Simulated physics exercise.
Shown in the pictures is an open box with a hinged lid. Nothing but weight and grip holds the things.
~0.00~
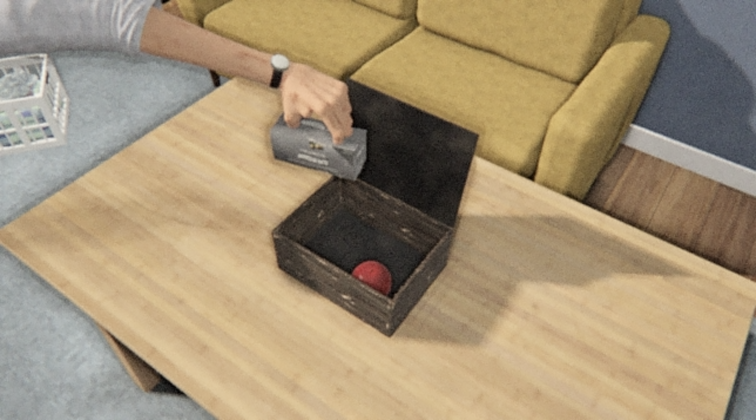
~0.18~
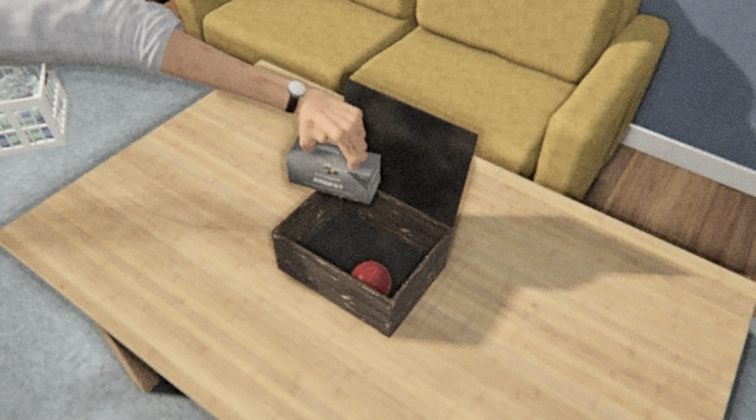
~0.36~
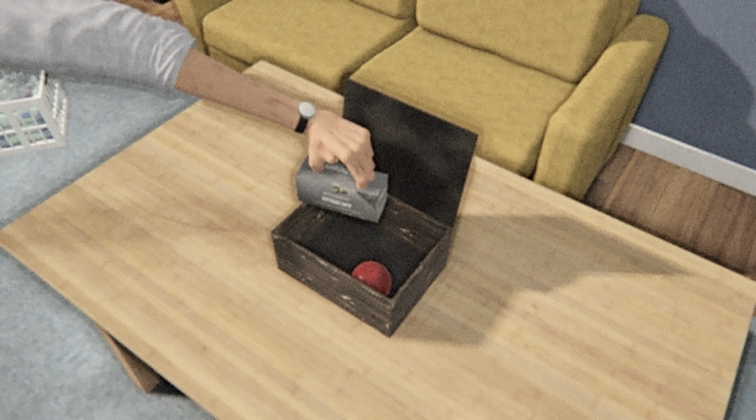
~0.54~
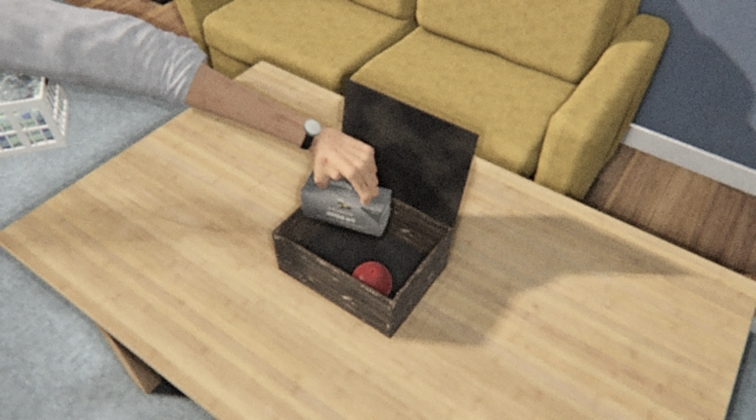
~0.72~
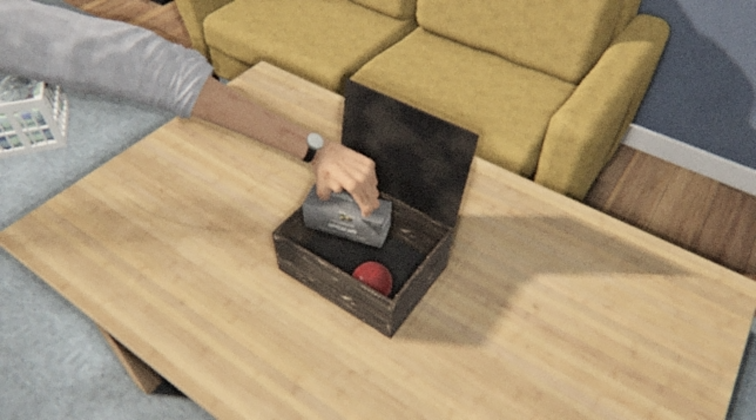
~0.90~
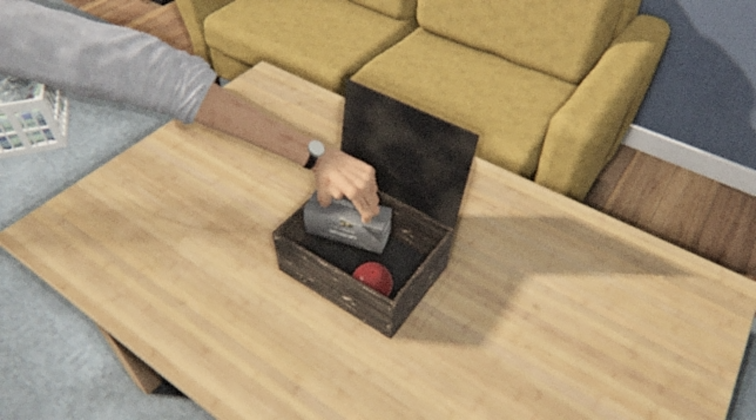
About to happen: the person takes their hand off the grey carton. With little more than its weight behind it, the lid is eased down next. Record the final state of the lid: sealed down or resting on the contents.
Final state: Sealed down.
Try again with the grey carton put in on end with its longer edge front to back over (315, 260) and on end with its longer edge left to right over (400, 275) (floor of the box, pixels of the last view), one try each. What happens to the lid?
So, first it won't go down, then it won't go down.
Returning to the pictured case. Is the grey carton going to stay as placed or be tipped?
The grey carton stays as it was set.
After 1.90 s, lid starting down; grey carton slid a little near (349, 247).
After 2.50 s, lid 58° above the rim; grey carton slid a little near (349, 247).
After 2.90 s, lid 21° above the rim; grey carton slid a little near (349, 247).
At rest (3.6 s), lid shut; moved from the start, grey carton; red apple in place. Seen from the same camera at the end, grey carton near (349, 247).
